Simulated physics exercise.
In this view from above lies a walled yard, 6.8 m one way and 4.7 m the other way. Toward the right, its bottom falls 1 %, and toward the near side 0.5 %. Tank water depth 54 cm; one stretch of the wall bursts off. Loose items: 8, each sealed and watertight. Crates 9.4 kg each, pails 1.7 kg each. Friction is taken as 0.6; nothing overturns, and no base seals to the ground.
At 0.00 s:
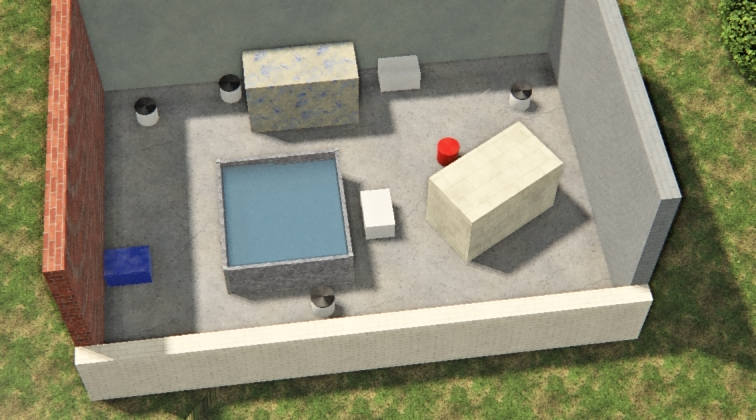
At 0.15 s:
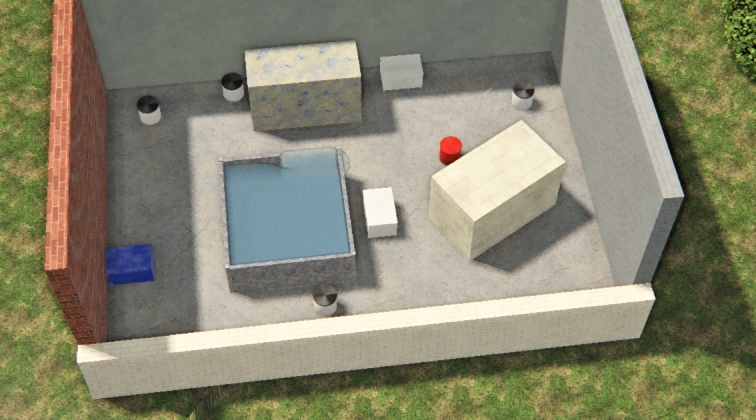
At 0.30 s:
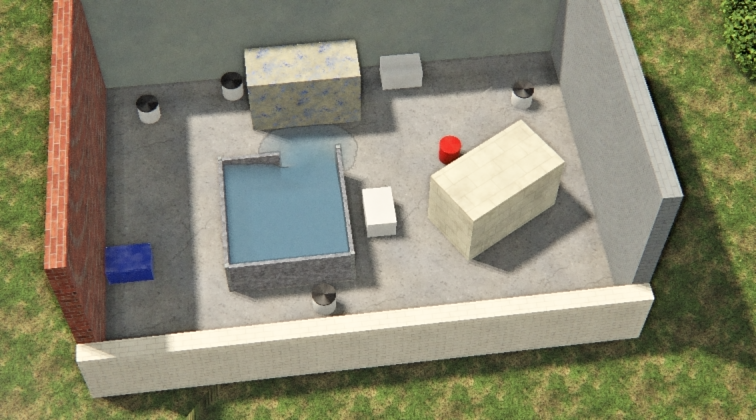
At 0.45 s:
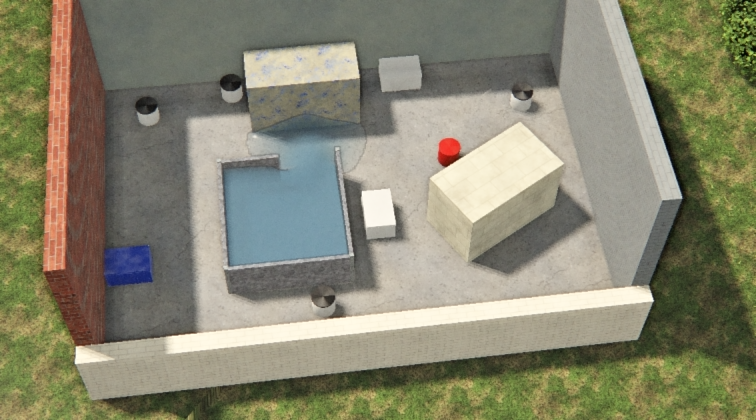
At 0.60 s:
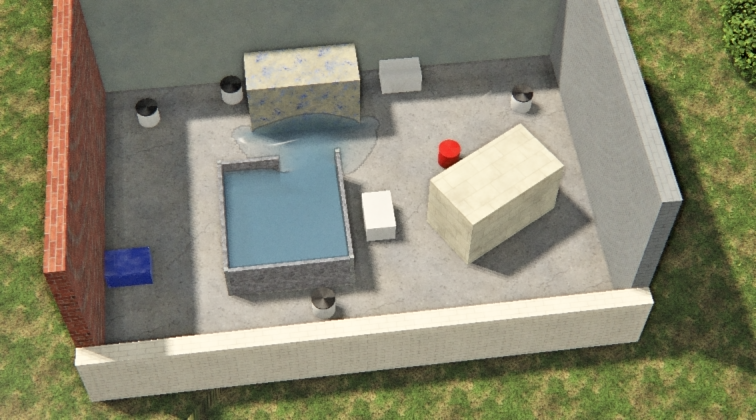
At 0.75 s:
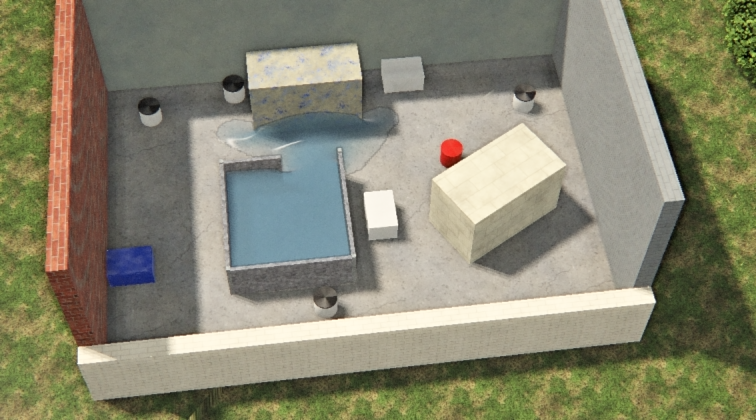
In the video, a walled yard seen from above holds a square tank of water among crates, pails and large blocks; part of the tank's far wall opens, and water spreads across the ground toward the patterned block, while the loose items stay put.
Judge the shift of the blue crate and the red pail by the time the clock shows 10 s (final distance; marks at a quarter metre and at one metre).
Both checked: The blue crate gets well away, and the red pail gets well away.
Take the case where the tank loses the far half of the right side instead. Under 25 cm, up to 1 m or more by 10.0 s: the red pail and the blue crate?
Then the red pail is nudged along, the blue crate barely shifts.
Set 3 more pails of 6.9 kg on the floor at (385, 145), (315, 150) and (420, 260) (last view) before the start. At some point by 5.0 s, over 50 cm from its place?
Note, same order as listed: Beyond the limit, beyond the limit, inside the limit.
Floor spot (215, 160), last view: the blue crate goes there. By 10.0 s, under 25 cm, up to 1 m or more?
Well, it is shoved a long way.
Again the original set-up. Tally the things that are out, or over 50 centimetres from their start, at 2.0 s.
It comes to 1.
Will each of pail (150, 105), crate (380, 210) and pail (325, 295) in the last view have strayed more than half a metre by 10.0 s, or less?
Beyond, within, beyond.
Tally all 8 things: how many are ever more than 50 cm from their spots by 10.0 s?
All told, that gives 7.
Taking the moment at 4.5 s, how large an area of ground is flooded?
About 23 m2.
After 2.0 s the blue crate is near (129, 260), 0.0 m from its start, aground; the red pail is near (488, 159), 0.6 m from its start, afloat; 1 afloat.
After 4.5 s the blue crate is near (181, 311), 1.1 m from its start, aground; the red pail is near (551, 105), 1.7 m from its start, afloat; 3 afloat.
After 7.0 s the blue crate is near (275, 303), 2.1 m from its start, aground; the red pail is near (522, 126), 1.1 m from its start, afloat; 5 afloat.
After 10.0 s the blue crate is near (417, 288), 3.9 m from its start, afloat; the red pail is near (589, 205), 2.1 m from its start, afloat; 8 afloat.
